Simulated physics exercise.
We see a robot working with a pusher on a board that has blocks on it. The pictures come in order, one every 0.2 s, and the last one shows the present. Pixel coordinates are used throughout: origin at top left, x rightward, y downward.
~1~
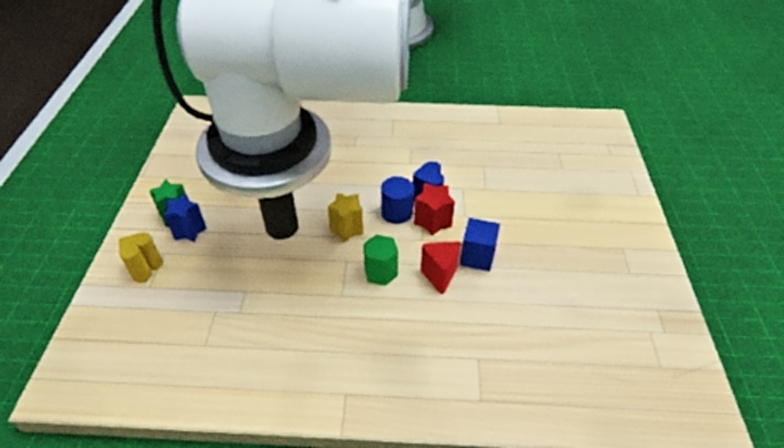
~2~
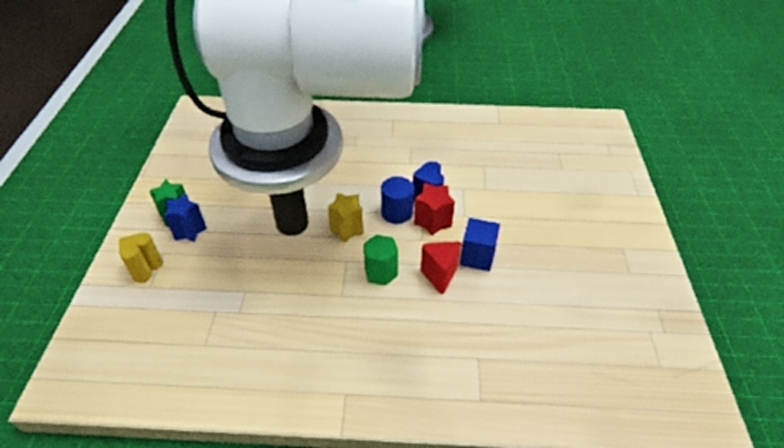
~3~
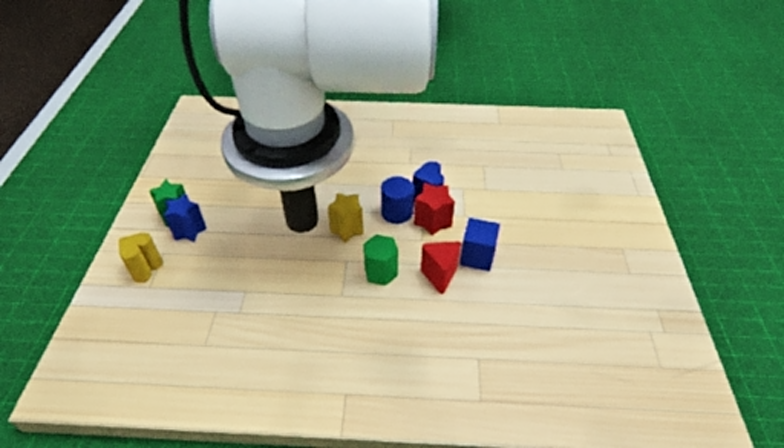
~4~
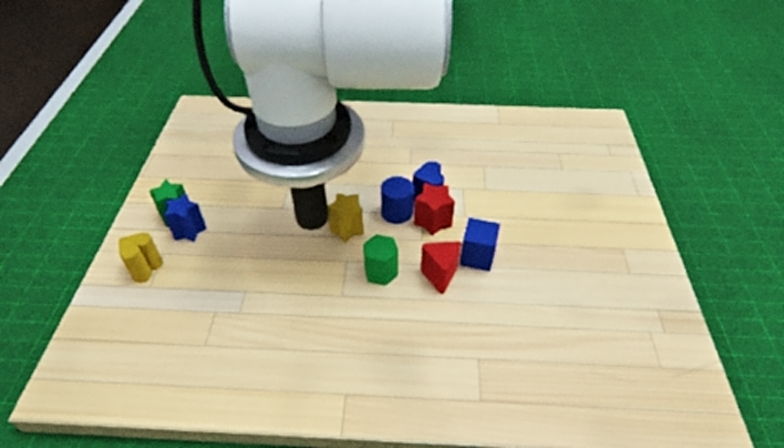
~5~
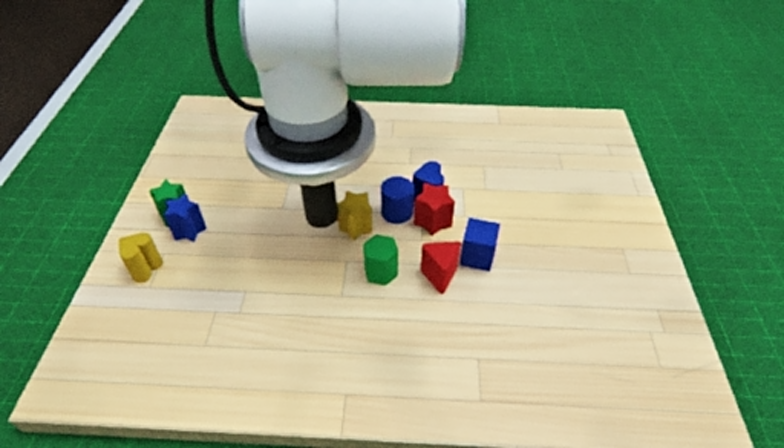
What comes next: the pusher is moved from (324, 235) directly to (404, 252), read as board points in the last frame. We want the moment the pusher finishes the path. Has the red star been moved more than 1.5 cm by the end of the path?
No, I don't think so.
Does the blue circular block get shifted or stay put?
It is shoved along.
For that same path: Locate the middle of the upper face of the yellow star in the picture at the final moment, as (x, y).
The top centre is at (409, 205).
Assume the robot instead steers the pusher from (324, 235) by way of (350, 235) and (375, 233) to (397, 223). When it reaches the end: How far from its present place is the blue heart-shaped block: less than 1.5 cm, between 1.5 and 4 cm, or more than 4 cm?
Result: 1.5-4 cm.
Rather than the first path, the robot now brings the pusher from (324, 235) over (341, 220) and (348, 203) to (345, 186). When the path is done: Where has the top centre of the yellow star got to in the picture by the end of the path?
It should be at (370, 192) by then.
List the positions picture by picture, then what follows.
Pusher tip (283, 229); block tops, yellow star (346, 203); green hexagonal block (381, 247); blue circular block (397, 187); red star (436, 195), in the first picture.
Pusher (293, 225); blocks unchanged, in the second picture.
Pusher (303, 222); blocks unchanged, in the third picture.
Pusher (313, 220); blocks unchanged, in the fourth picture.
Pusher (322, 218); yellow star (355, 202); green hexagonal block (381, 247); blue circular block (397, 187); red star (436, 195), in the fifth picture.
On the path given first. Halfway along, pusher (363, 226); yellow star (388, 201), turned 45° anticlockwise; blue circular block (404, 183).
At the end, pusher (405, 235); yellow star (409, 205), turned 105° anticlockwise; green hexagonal block (389, 251), turned 40° clockwise; blue circular block (405, 181); red star in place.
